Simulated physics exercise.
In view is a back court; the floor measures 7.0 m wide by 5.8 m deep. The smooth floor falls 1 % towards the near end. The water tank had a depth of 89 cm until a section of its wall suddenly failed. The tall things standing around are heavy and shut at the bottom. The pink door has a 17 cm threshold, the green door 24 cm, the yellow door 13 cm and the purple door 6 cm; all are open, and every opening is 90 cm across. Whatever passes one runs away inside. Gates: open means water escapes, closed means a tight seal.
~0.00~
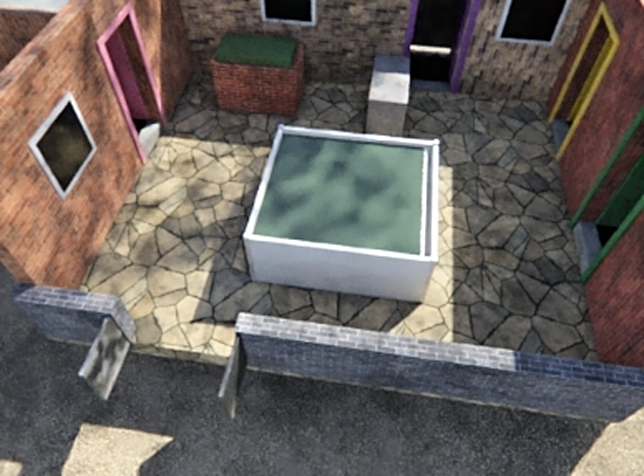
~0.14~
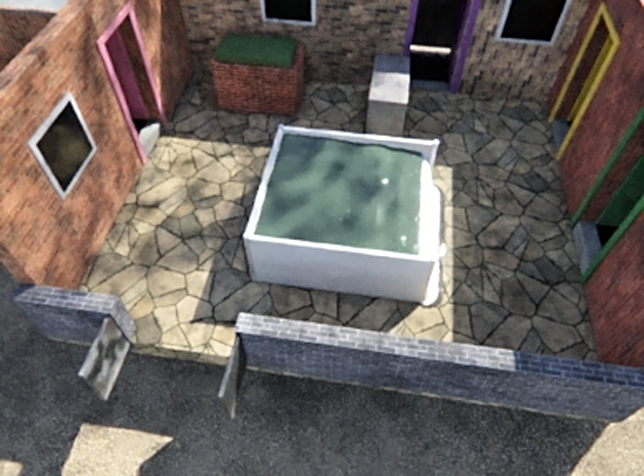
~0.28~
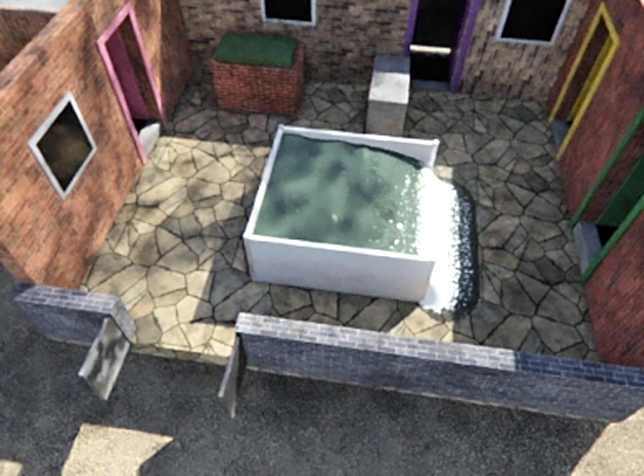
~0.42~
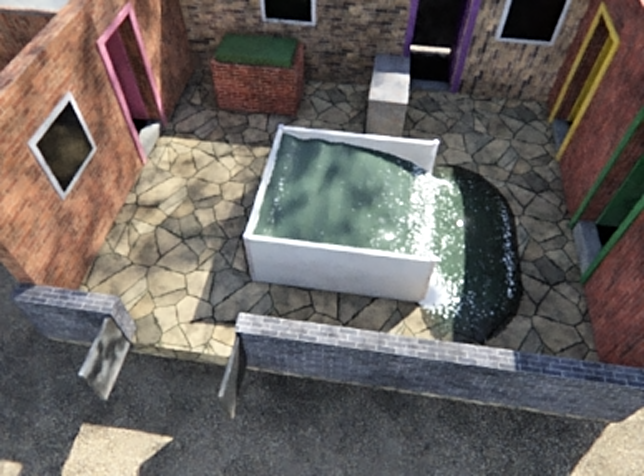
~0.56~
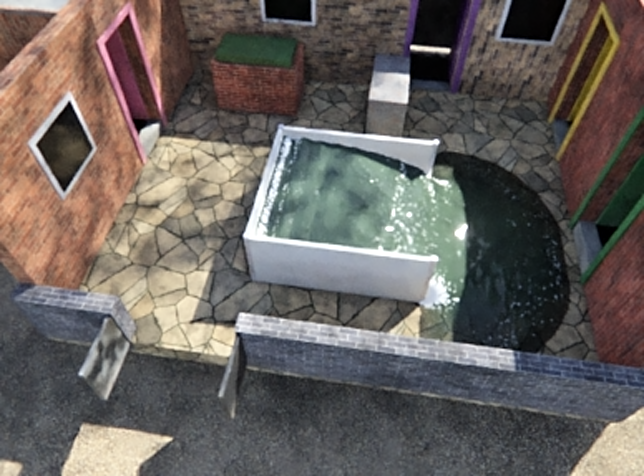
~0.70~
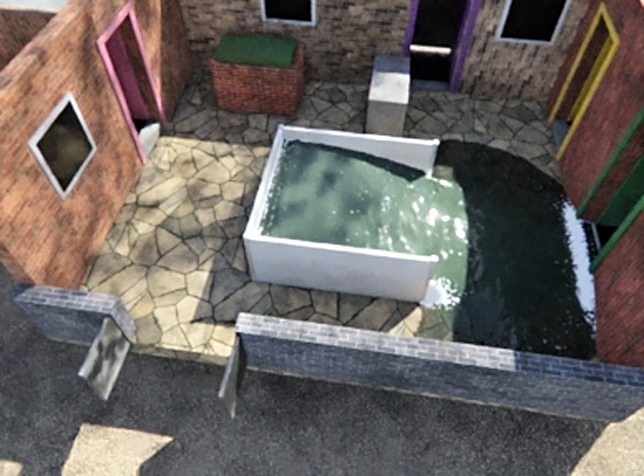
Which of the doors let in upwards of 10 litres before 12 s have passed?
As I see it, the pink door never tops the limit; the green door tops the limit; the yellow door tops the limit; the purple door tops the limit.
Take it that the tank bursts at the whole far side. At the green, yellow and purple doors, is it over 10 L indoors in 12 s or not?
Note: Green short of the mark, yellow beyond the mark, purple beyond the mark.
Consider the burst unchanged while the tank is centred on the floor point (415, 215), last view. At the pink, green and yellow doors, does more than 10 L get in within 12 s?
Well, pink ends up inside the mark, green ends up beyond the mark and yellow ends up beyond the mark.
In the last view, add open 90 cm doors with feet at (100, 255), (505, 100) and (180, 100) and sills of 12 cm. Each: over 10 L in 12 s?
First doorway gets there, second gets there, third falls short.
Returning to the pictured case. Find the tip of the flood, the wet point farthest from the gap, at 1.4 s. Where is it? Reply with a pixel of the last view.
(548, 114).
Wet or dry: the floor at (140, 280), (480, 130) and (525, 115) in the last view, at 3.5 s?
In turn: Dry, wet, under water.
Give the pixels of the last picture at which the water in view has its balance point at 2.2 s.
Around (466, 239).
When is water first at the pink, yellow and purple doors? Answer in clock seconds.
Times: Pink 5.5 seconds, yellow 1.1 seconds, purple 2.4 seconds.
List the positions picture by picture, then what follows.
In the first frame, still water, 89 cm deep, in the water tank at (349, 190).
In the second frame, the front is at a hidden place, 1.1 m from the gap at (424, 227); 0.4 m2 of floor is under water; 89 cm left at the back of the water tank.
In the third frame, the front is at (449, 183), 1.3 m from the gap at (424, 228); 1.6 m2 of floor is under water; 89 cm left at the back of the water tank.
In the fourth frame, the front is at (478, 178), 1.7 m from the gap at (424, 230); 3.5 m2 of floor is under water; 86 cm left at the back of the water tank.
In the fifth frame, water pours out at (424, 230) and has run 2.1 m, to (542, 336); typically 10 cm deep outside, 77 cm at the water tank's back.
In the sixth frame, water pours out at (423, 231) and has run 2.7 m, to (594, 343); typically 9 cm deep outside, 76 cm at the water tank's back.
After 1.4 s water covers 30 % of the floor and is deepest (62 cm) near (604, 392); pink door not reached, green door 56 cm at the sill, 134 L in, yellow door 15 cm at the sill, 0 L in, purple door not reached.
After 2.2 s water covers 35 % of the floor and is deepest (55 cm) near (604, 392); pink door not reached, green door 48 cm at the sill, 301 L in, yellow door 19 cm at the sill, 6 L in, purple door not reached.
After 3.5 s water covers 55 % of the floor and is deepest (32 cm) near (604, 392); pink door not reached, green door 27 cm at the sill, 403 L in, yellow door 15 cm at the sill, 17 L in, purple door 12 cm at the sill, 3 L in.
After 7.0 s water covers 95 % of the floor and is deepest (18 cm) near (195, 69); pink door 12 cm at the sill, 0 L in, green door 11 cm at the sill, 409 L in, yellow door 14 cm at the sill, 54 L in, purple door 13 cm at the sill, 86 L in.
After 12.0 s water covers 100 % of the floor and is deepest (17 cm) near (578, 261); pink door 8 cm at the sill, 0 L in, green door 15 cm at the sill, 409 L in, yellow door 6 cm at the sill, 55 L in, purple door 9 cm at the sill, 129 L in.
